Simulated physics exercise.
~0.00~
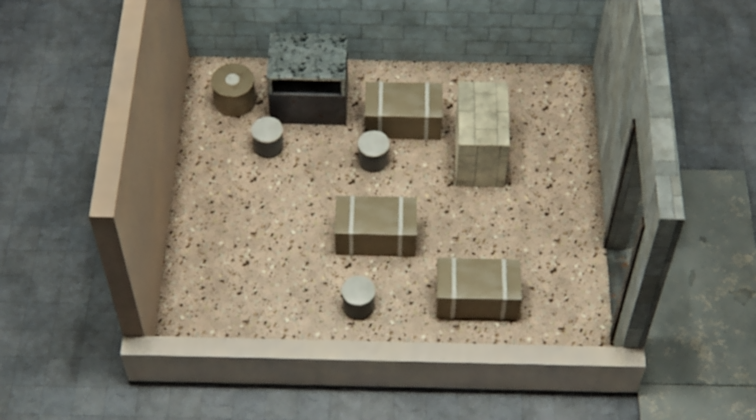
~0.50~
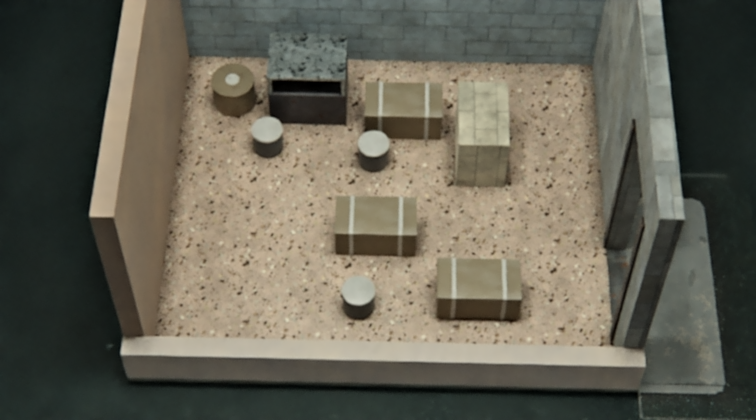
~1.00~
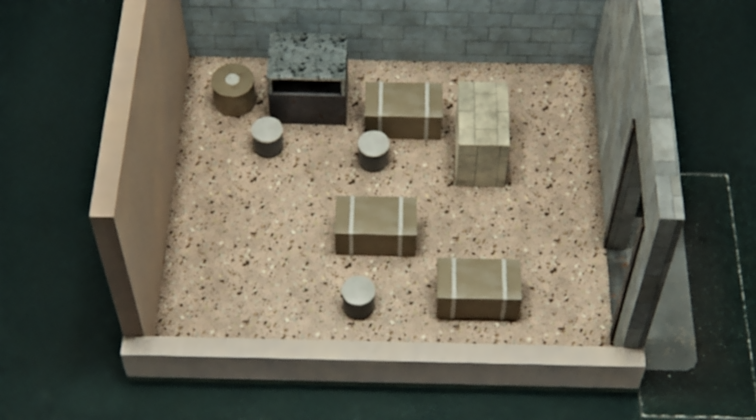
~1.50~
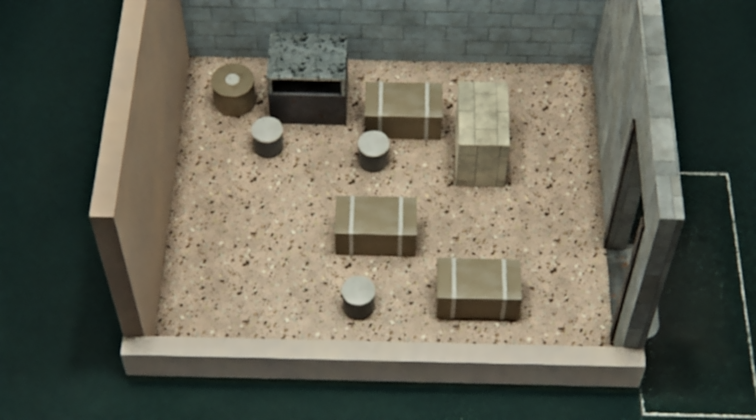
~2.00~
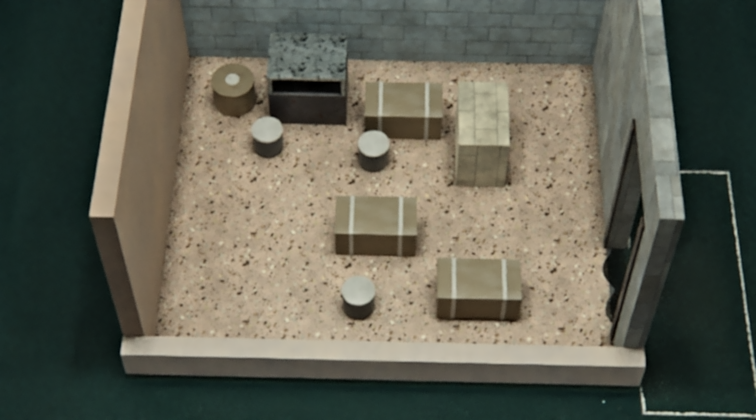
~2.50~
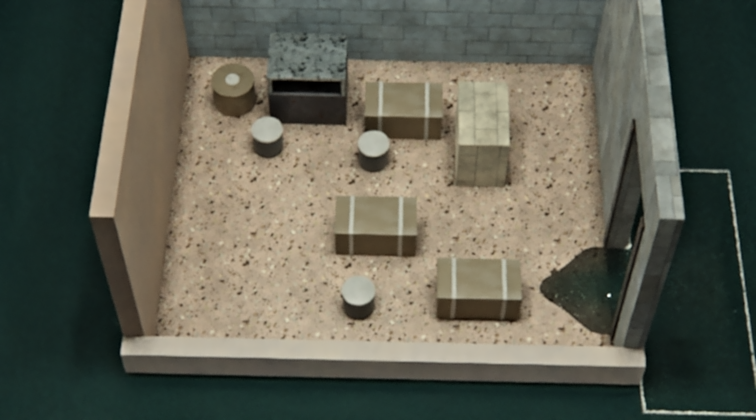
In this clip, dark water spreads over the ground outside a walled room holding strapped boxes and small round tubs, then a dark patch enters through the right-hand doorway onto the speckled floor, while the objects stay still.
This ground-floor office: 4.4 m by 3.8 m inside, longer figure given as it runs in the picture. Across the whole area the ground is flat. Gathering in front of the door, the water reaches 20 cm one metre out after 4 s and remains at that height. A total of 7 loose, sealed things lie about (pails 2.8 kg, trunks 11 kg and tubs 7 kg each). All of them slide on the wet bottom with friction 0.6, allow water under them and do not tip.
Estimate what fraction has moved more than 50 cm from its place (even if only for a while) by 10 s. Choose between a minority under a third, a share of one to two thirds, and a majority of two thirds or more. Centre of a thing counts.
A majority of two thirds or more.
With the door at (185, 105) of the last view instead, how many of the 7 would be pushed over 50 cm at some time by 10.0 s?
That gives 6 of them.
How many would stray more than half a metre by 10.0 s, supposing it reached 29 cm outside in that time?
It would come to 5 of them.
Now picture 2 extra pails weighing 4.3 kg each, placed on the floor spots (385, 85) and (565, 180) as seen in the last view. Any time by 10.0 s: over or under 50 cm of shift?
Order as asked - inside the cutoff and inside the cutoff.
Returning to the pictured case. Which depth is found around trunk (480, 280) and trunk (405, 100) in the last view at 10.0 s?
Roughly 10 and 2 cm.
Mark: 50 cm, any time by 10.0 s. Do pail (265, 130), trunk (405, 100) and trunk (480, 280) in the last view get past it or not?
One by one in that order: Above; below; above.
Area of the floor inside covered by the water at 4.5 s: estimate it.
That flooded area is roughly 5.0 m2.
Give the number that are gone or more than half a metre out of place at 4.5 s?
0.
After 3.5 s 0 of 7 are over 50 cm from their spots; 0 afloat.
After 4.5 s 0 of 7 are over 50 cm from their spots; 0 afloat.
After 7.0 s 4 of 7 are over 50 cm from their spots; 3 afloat.
After 10.0 s 5 of 7 are over 50 cm from their spots, and 5 have been at some point; 6 afloat.
